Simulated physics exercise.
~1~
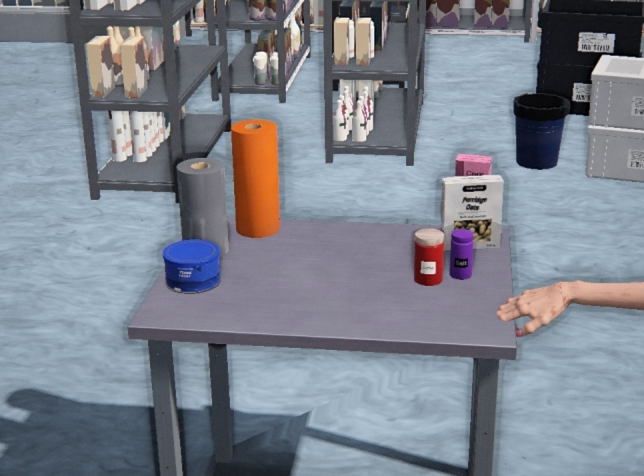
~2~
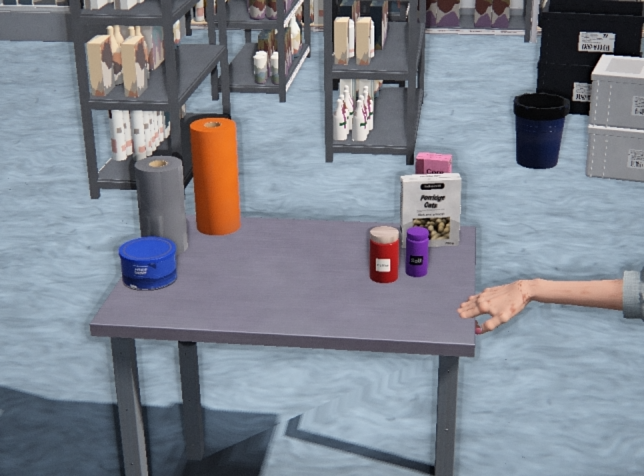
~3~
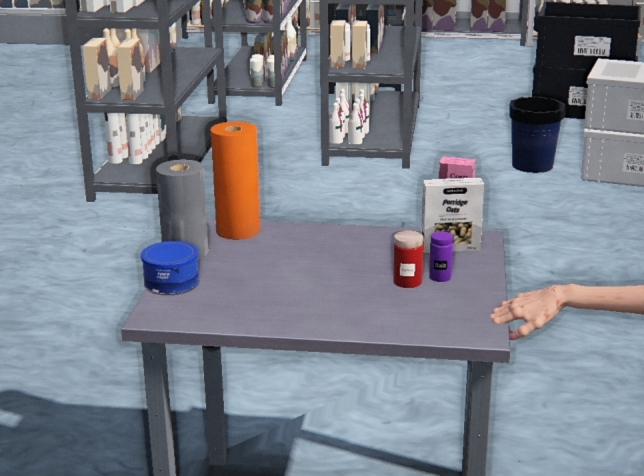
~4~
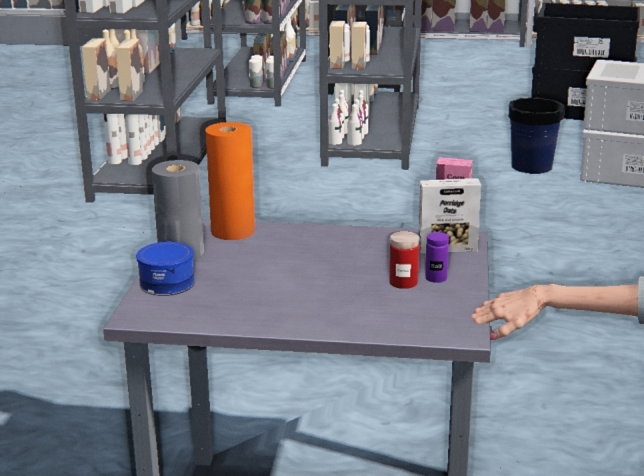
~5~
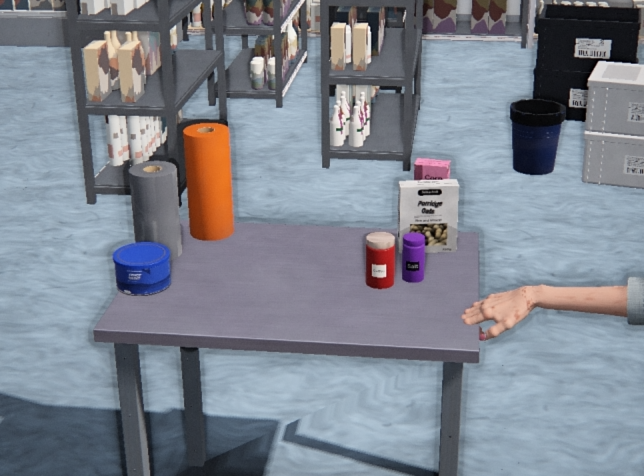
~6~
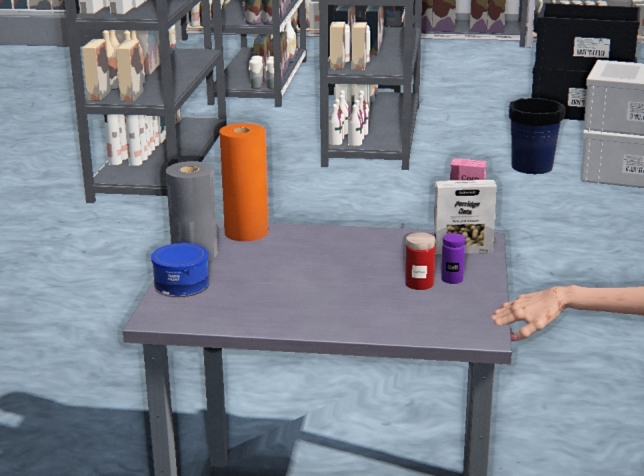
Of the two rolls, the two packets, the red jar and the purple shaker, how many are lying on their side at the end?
None of them are. Both rolls, both packets, the red jar and the purple shaker are all still standing upright on the table.
